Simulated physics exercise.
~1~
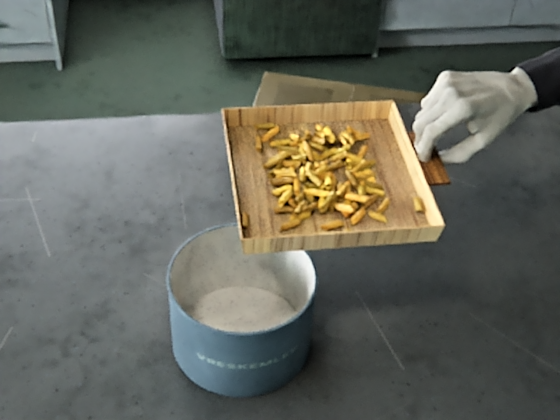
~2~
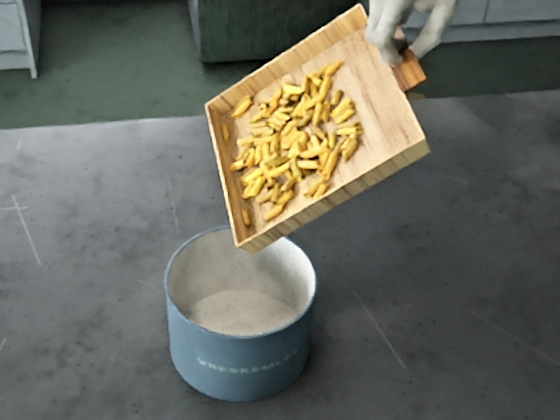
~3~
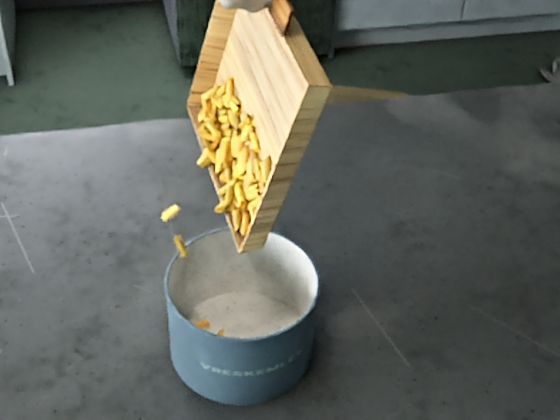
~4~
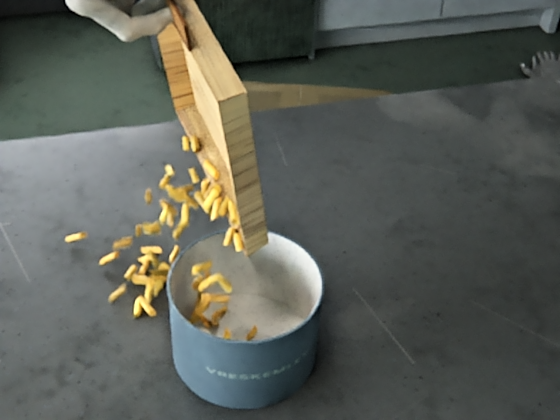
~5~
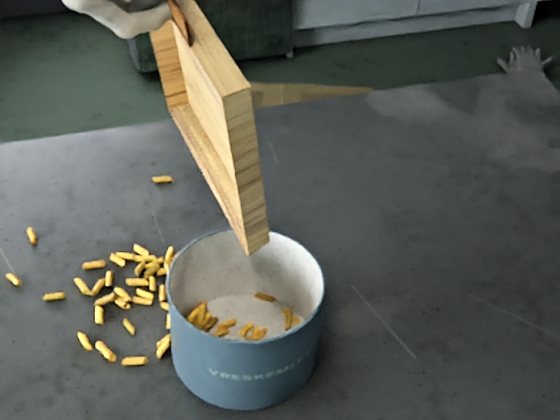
A pale hand at the upper right holds a square wooden tray of yellow dry pasta above a round blue pot with a white inside, on a dark grey table seen from above, with cabinets behind. The hand tips the tray toward the left, and the pasta slides down to the lower side. As the tray steepens, a few pieces drop first, then the rest tumbles out in a stream, some falling into the pot and many going past its left rim. The tray stays almost upright, emptied. Pasta finally lies scattered on the table left of the pot, with the rest inside it.
